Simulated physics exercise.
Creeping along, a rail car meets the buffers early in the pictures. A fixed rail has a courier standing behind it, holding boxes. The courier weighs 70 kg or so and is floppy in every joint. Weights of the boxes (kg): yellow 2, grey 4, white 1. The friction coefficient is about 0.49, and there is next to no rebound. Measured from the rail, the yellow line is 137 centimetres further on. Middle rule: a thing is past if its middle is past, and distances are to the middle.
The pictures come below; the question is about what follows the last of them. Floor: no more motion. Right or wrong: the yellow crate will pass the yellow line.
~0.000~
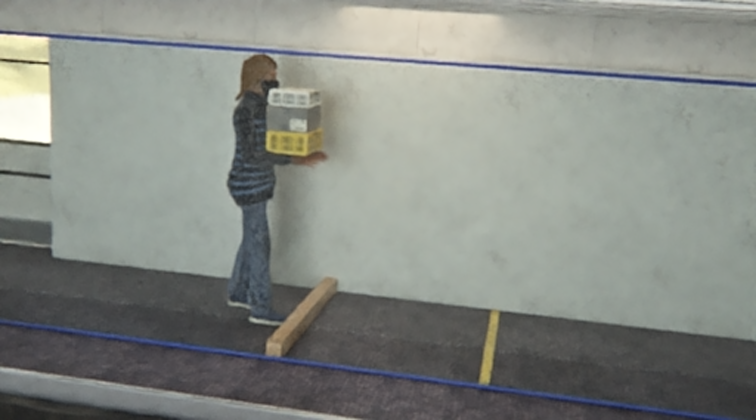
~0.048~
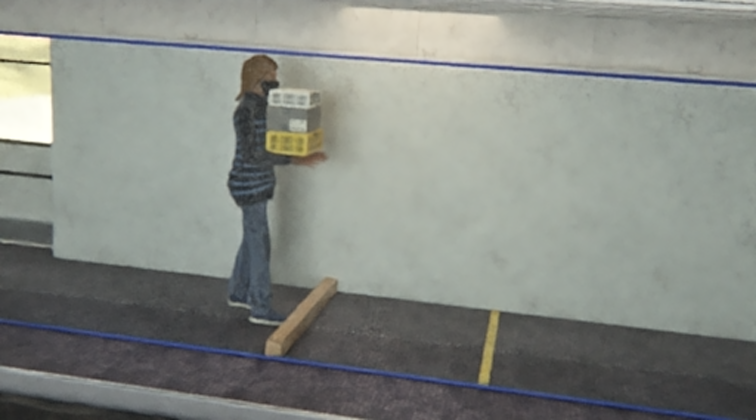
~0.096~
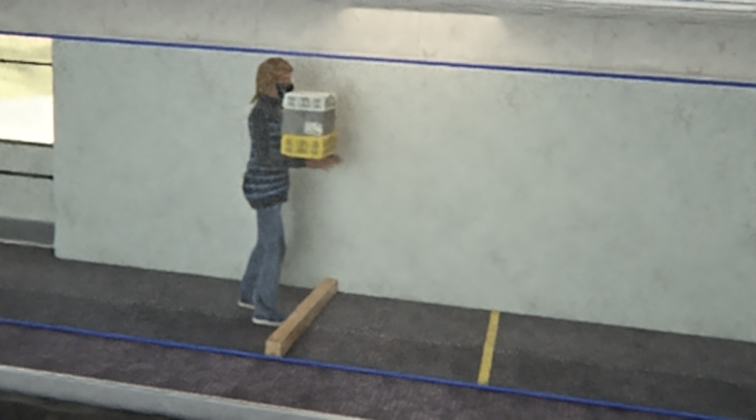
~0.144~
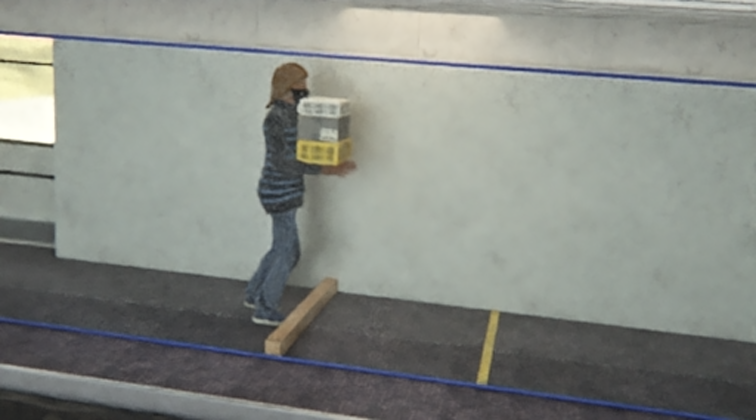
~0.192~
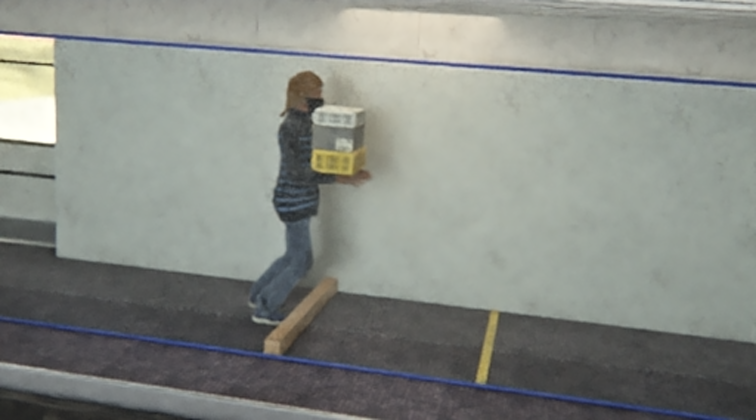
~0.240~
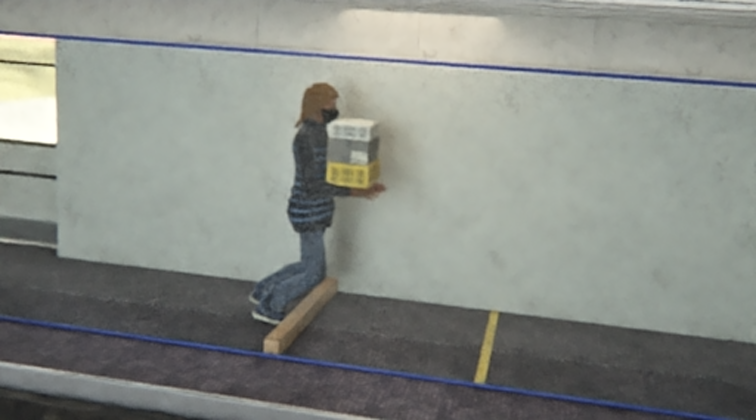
Right.
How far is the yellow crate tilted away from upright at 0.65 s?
I'd put it at roughly 0°.
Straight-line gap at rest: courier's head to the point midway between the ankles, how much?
Head and ankle midpoint end up around 140 centimetres apart.
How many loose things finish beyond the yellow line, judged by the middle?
By my count, 3 of them.
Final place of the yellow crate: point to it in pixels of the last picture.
In the last picture it ends at roughly (517, 341).
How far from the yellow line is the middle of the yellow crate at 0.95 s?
Around 20 cm over the mark.
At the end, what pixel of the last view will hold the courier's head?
Somewhere near (545, 325) in the last picture.
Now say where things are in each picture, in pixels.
Yellow crate (295, 140), white crate (296, 97), courier's head (257, 87), yellow line (487, 368), in the first frame.
Yellow crate (295, 140), white crate (296, 98), courier's head (257, 87), in the second frame.
Yellow crate (310, 143), white crate (311, 101), courier's head (272, 90), in the third frame.
Yellow crate (325, 149), white crate (326, 107), courier's head (287, 95), in the fourth frame.
Yellow crate (340, 159), white crate (341, 116), courier's head (302, 104), in the fifth frame.
Yellow crate (354, 171), white crate (356, 129), courier's head (316, 115), yellow line (483, 367). Everything loose set off at about 2.3 m/s, in the sixth frame.
After 0.45 s the yellow crate is 50 cm short of the yellow line, tilted 10°, near (422, 260) in the last picture's view.
After 0.65 s the yellow crate is 3 cm past the yellow line, tilted 0°, near (493, 337) in the last picture's view; the white crate 27 cm past the yellow line, tilted 50°.
After 0.95 s the yellow crate is 18 cm past the yellow line, tilted 0°, near (515, 341) in the last picture's view; the white crate 144 cm past the yellow line, tilted 75°.
Final state at 2.7 s, yellow crate crosses the yellow line; grey parcel crosses the yellow line; white crate crosses the yellow line; courier's head crosses the yellow line.
